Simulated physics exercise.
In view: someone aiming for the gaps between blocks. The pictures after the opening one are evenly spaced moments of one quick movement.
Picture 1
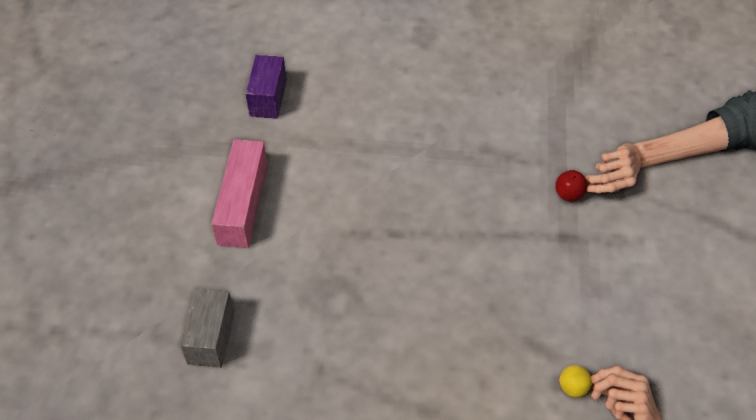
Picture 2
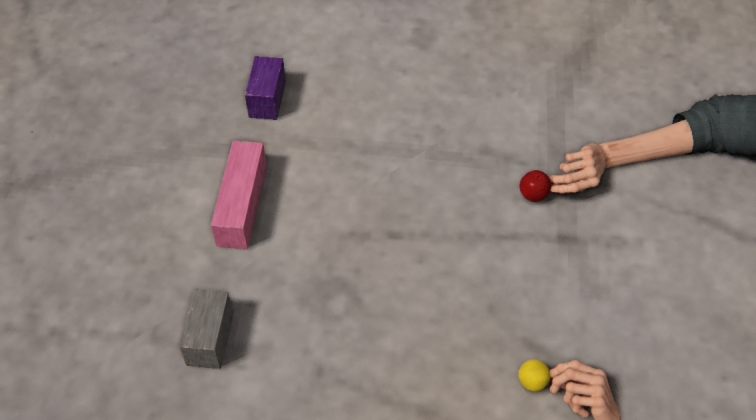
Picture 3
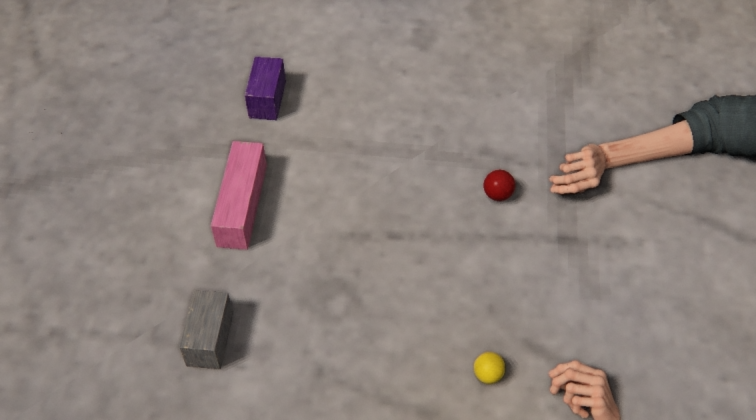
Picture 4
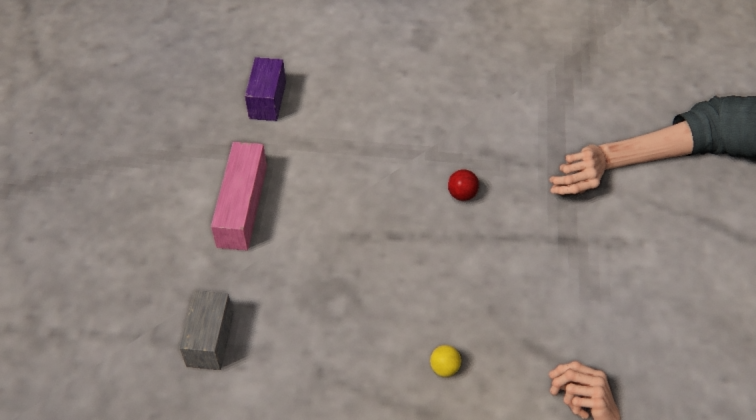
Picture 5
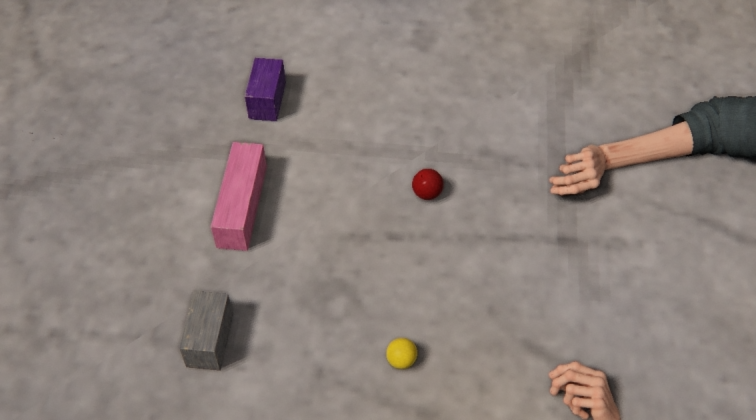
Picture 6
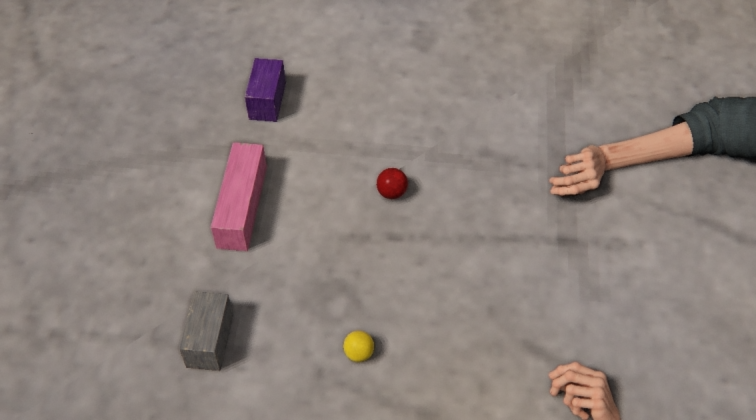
Red and yellow balls leave two hands and roll left across concrete toward three blocks.
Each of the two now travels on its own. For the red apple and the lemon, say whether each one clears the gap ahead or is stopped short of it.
Red apple: Stopped short; lemon: Stopped short.
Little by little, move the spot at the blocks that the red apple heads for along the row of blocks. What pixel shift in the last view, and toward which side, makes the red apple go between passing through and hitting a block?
28 pixels up.
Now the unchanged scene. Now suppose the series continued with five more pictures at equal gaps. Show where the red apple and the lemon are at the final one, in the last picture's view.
Near (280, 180) and (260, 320).
Then, 0.24 s on from there, red apple coming back near (279, 179); lemon coming back near (256, 323).
Then, 0.88 s on from there, red apple coming back near (303, 195); lemon coming back near (315, 301).
In the end, the red apple bounces off; the lemon bounces off.
